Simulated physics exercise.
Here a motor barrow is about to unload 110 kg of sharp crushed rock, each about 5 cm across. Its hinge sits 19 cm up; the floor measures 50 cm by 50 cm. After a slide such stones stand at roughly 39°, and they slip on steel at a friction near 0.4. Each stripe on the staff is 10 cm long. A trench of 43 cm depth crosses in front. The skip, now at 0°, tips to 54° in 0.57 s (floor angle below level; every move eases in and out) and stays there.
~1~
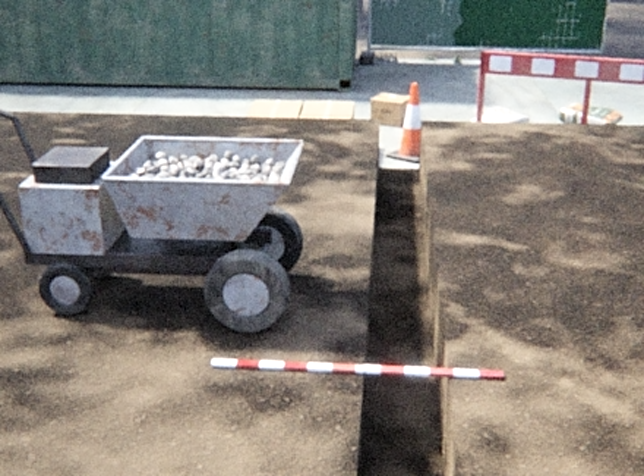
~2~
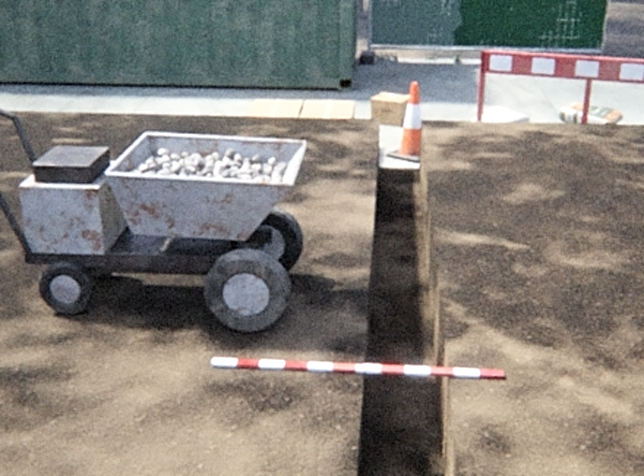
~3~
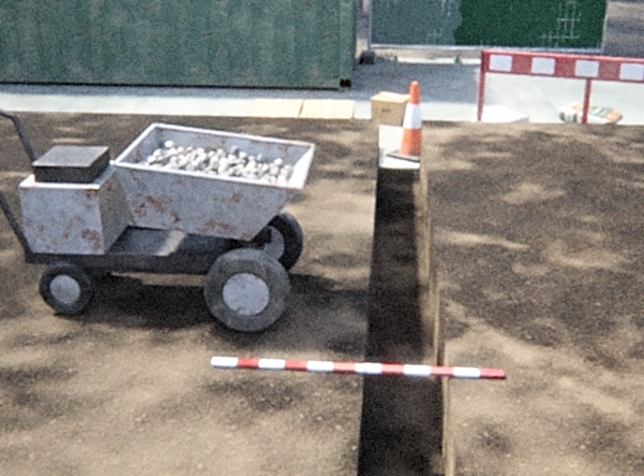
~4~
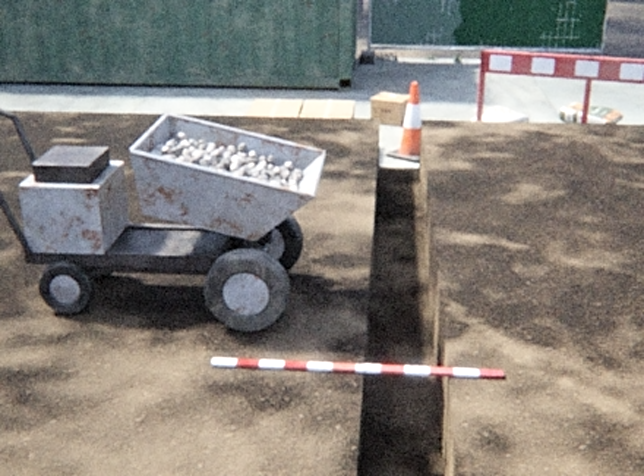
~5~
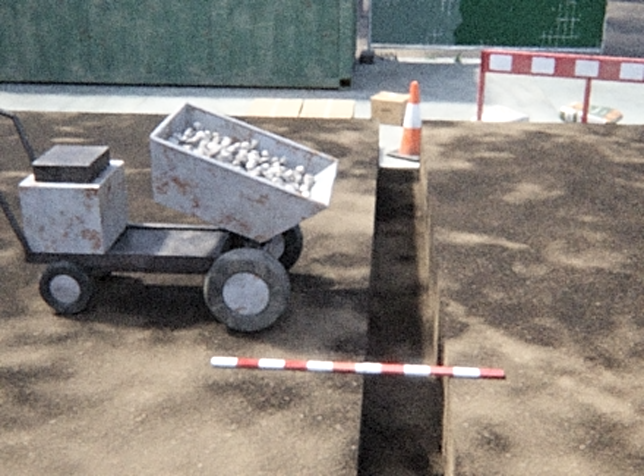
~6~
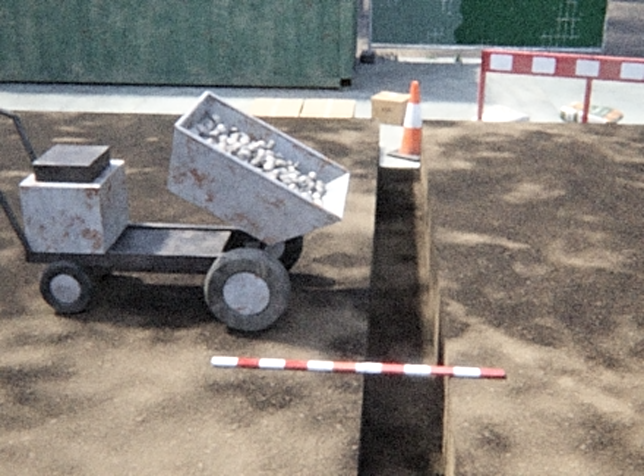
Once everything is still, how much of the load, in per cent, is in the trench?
Roughly 22 per cent ends in the trench.
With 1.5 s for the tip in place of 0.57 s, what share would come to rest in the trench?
Then about 5 per cent.
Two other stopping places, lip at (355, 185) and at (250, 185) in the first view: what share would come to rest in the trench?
First some 0, then 20 per cent.
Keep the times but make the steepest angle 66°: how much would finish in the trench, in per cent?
Then about 55 per cent.
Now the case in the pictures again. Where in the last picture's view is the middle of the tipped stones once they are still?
Their middle is at about (417, 379).
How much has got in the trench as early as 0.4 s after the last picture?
About 0 per cent by then.
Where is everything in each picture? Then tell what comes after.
In the first picture, the skip is at 0°, its lip at (287, 184); the top of the load is at (198, 164).
In the second picture, the skip is at 2°, its lip at (291, 185); the top of the load is at (181, 163).
In the third picture, the skip is at 6°, its lip at (301, 189); the top of the load is at (172, 157).
In the fourth picture, the skip is at 13°, its lip at (313, 196); the top of the load is at (176, 146).
In the fifth picture, the skip is at 21°, its lip at (328, 207); the top of the load is at (189, 136).
The sixth picture shows lip at (342, 220), floor tilted 29°, highest stones at (207, 127).
Then, 0.1 s after the last picture the floor is at 46°, 100 % in the skip; the foremost stones are at (338, 228).
Then, 0.4 s after the last picture the floor is at 54°, 99 % in the skip, 1 % in the trench; the foremost stones are at (380, 245).
Then, 0.7 s after the last picture the floor is at 54°, 82 % in the skip, 16 % in the trench, 2 % past the trench; the foremost stones are at (478, 319).
Then, 2.7 s after the last picture the floor is at 54°, 76 % in the skip, 22 % in the trench, 2 % past the trench; the foremost stones are at (508, 315).
